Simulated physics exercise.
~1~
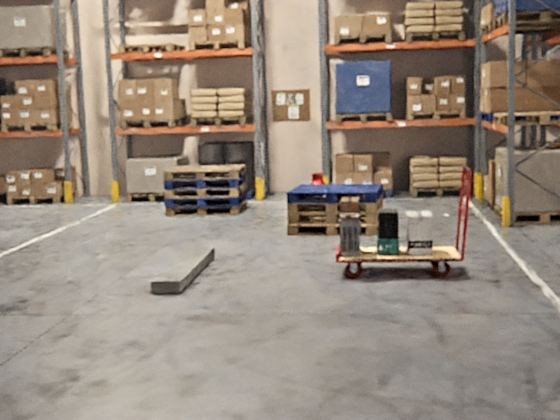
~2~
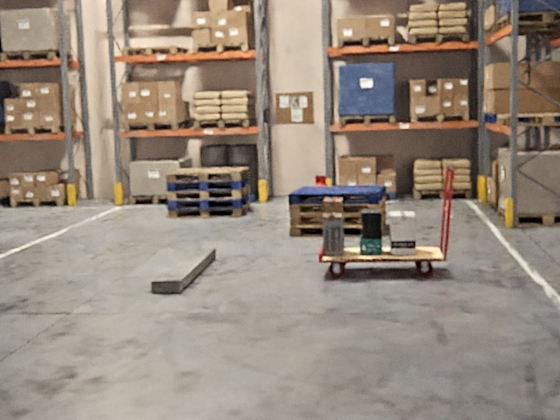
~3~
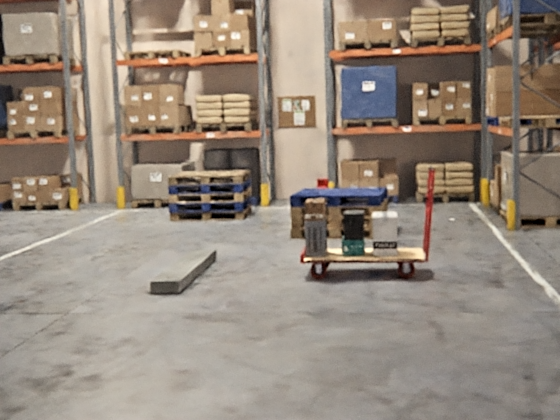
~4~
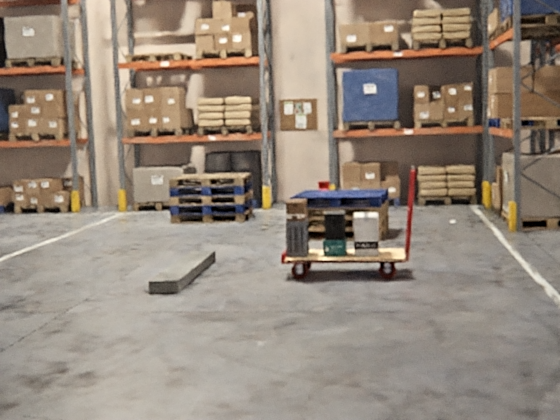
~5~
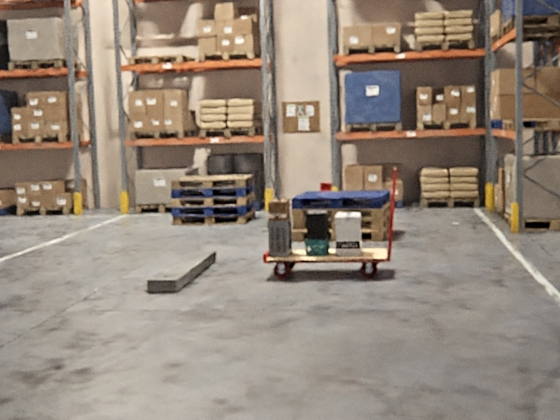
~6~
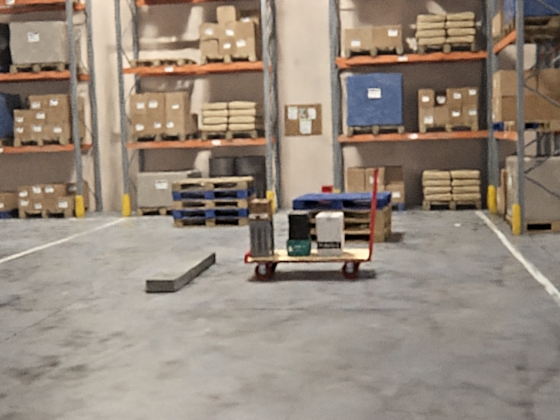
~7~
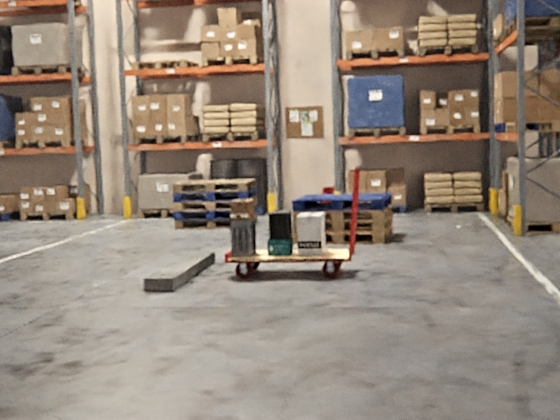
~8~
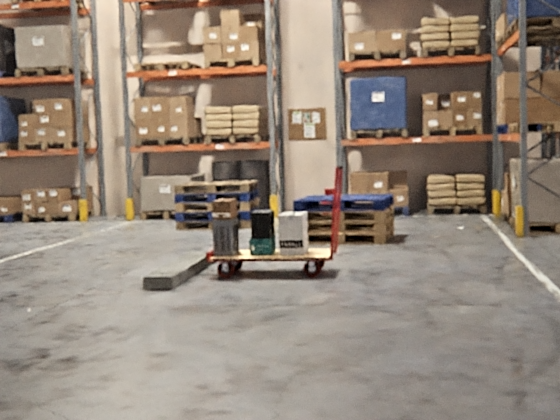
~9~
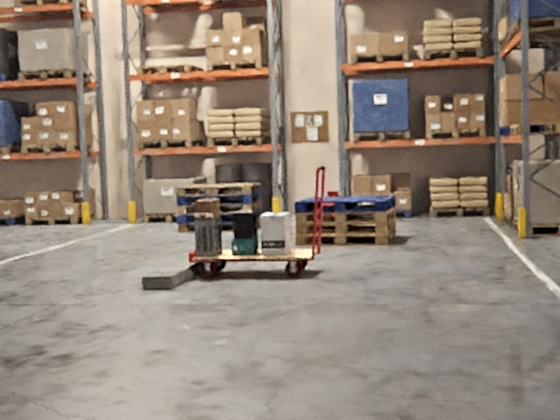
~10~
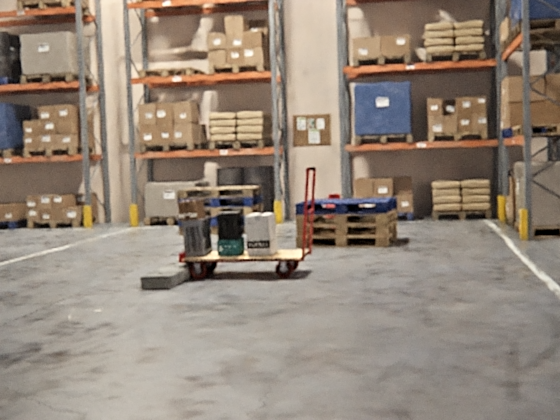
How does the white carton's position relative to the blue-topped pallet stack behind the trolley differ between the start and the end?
At the start the white carton is to the right of the blue-topped pallet stack, and by the end it has travelled with the trolley to the left of that stack.
